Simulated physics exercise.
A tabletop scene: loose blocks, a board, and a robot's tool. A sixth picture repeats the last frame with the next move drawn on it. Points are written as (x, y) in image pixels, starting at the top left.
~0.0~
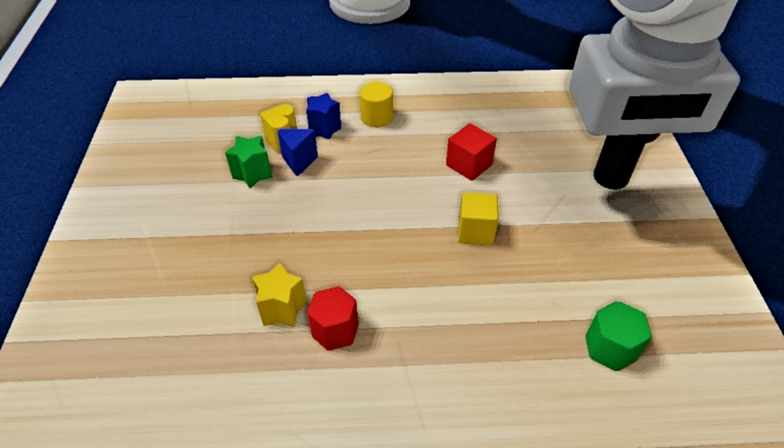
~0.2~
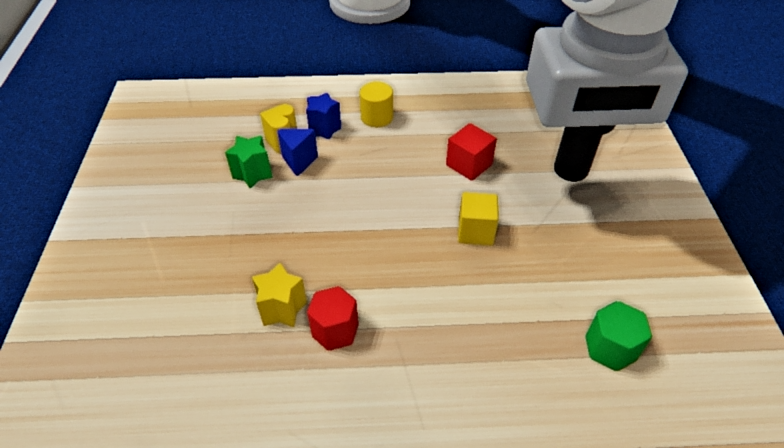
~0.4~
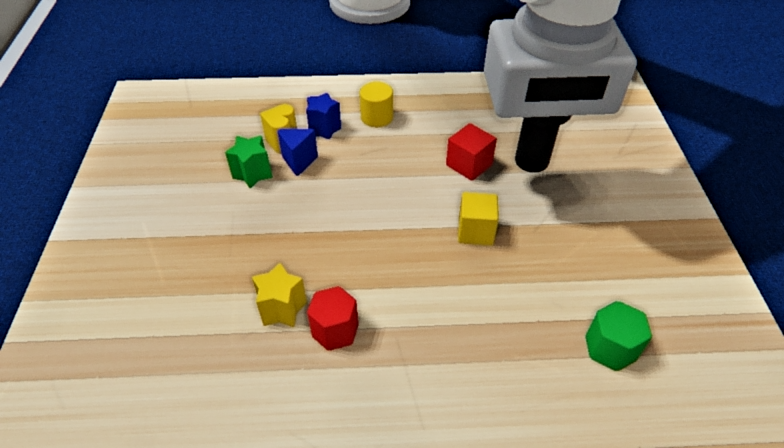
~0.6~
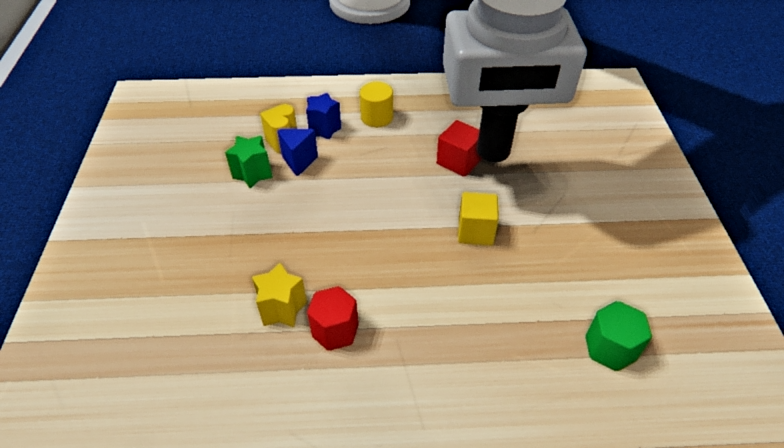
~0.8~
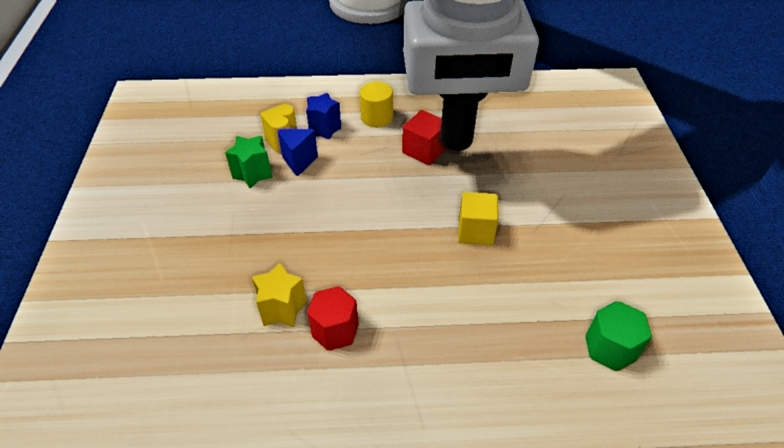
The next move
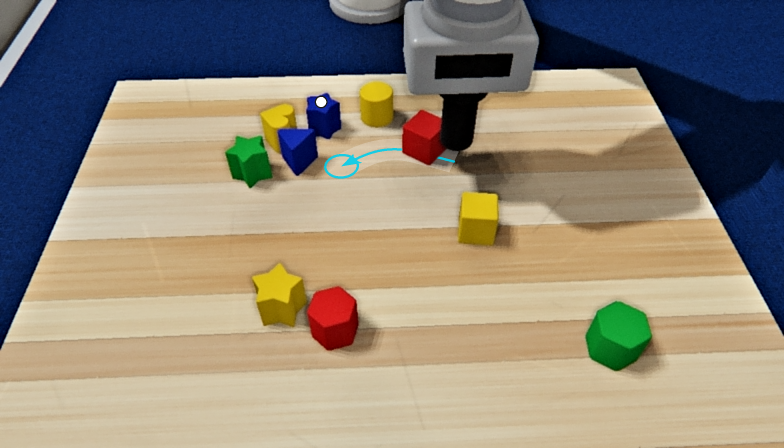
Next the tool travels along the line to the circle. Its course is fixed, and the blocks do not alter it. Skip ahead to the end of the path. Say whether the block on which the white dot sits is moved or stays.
It gets no push and keeps its place.
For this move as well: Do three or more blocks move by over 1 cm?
No
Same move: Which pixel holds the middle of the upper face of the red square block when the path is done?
The middle of its upper face should be somewhere near (360, 104).
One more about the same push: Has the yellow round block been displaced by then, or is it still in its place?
Answer: Moved.
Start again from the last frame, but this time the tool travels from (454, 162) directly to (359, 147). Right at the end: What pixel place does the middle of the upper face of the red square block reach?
In the picture, it is at (354, 98).
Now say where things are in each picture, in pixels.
Tool tip (610, 179); block tops, blue star (321, 102); yellow round block (376, 90); red square block (473, 137), in the first picture.
Tool (571, 171); blocks unchanged, in the second picture.
Tool (531, 163); blocks unchanged, in the third picture.
Tool (493, 153); red square block (462, 134), in the fourth picture.
Tool (456, 142); blue star (321, 102); yellow round block (376, 90); red square block (426, 123), in the fifth picture.
Path on the board, from (454, 162) by way of (416, 152) and (376, 151) to (342, 166); the dot is on the blue star.
On the path given first. One third of the way, tool (416, 132); red square block (388, 112).
Two thirds of the way, tool (376, 132); yellow round block (366, 83); red square block (360, 104), turned 50° clockwise.
At the end, tool (340, 146); blue star in place; yellow round block (366, 83); red square block (360, 104), turned 50° clockwise.
